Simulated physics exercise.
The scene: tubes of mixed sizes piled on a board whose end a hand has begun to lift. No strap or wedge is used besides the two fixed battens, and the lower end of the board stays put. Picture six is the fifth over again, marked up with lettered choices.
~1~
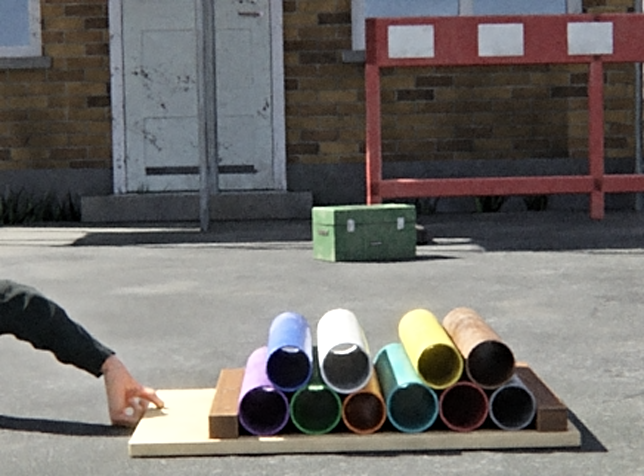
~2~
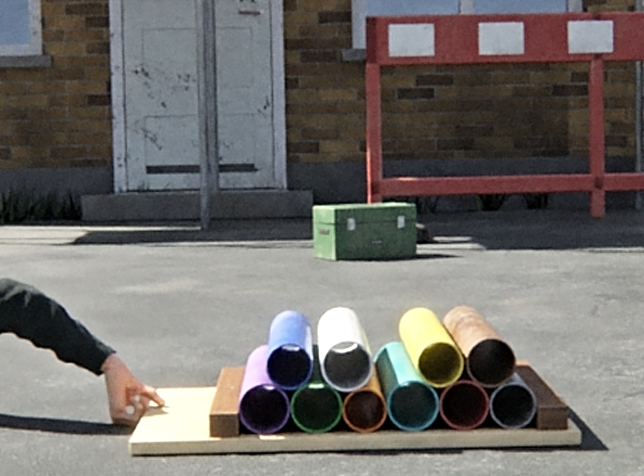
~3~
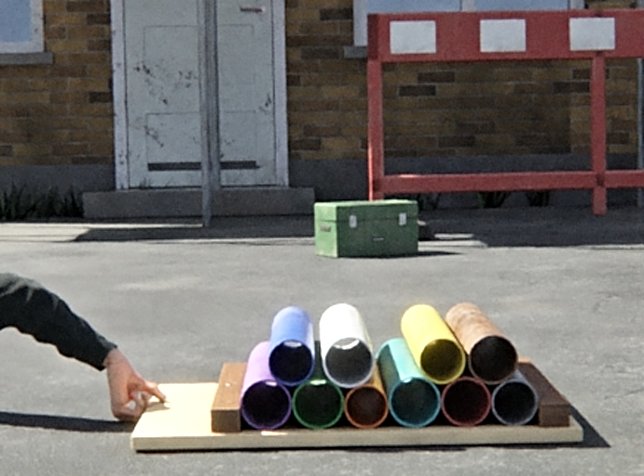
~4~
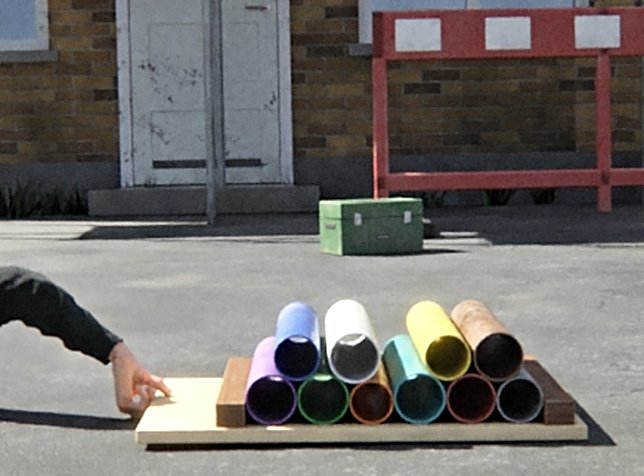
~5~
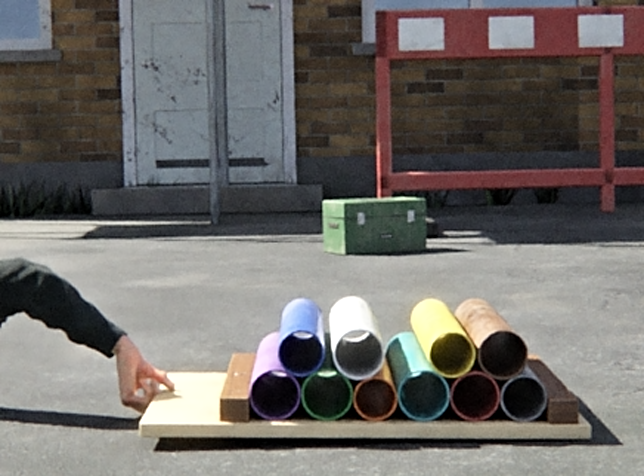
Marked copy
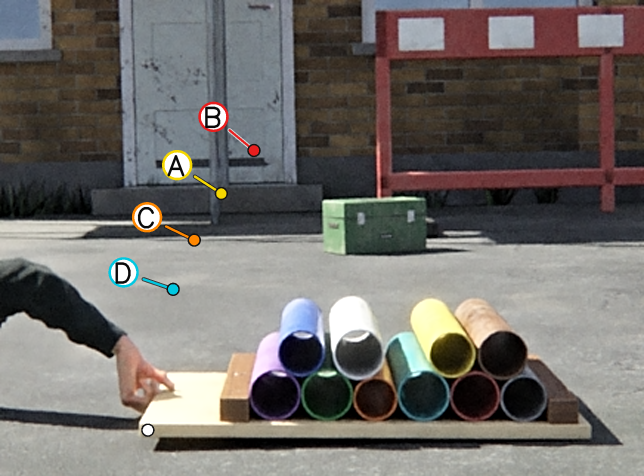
A hand holds the left end of a board of stacked coloured tubes, barely raising it.
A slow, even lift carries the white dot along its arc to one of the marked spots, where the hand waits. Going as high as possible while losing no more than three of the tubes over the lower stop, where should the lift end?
Lift it to C and no more.
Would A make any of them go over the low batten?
At A: Yes.
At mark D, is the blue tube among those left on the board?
Yes.
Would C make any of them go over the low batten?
At C: Yes.
On the marked copy, A at (221, 194); B at (254, 151); C at (194, 240); D at (173, 289); the white dot at (148, 430).
Following C. Soon after the start, board at 16°.
Later, board at 27°.
In the end, board at 27°, three over the low batten (yellow, white, brown).
As for the rest, A four over the low batten (yellow, white, blue, brown); B four over the low batten (yellow, white, blue, brown); D none over the low batten.
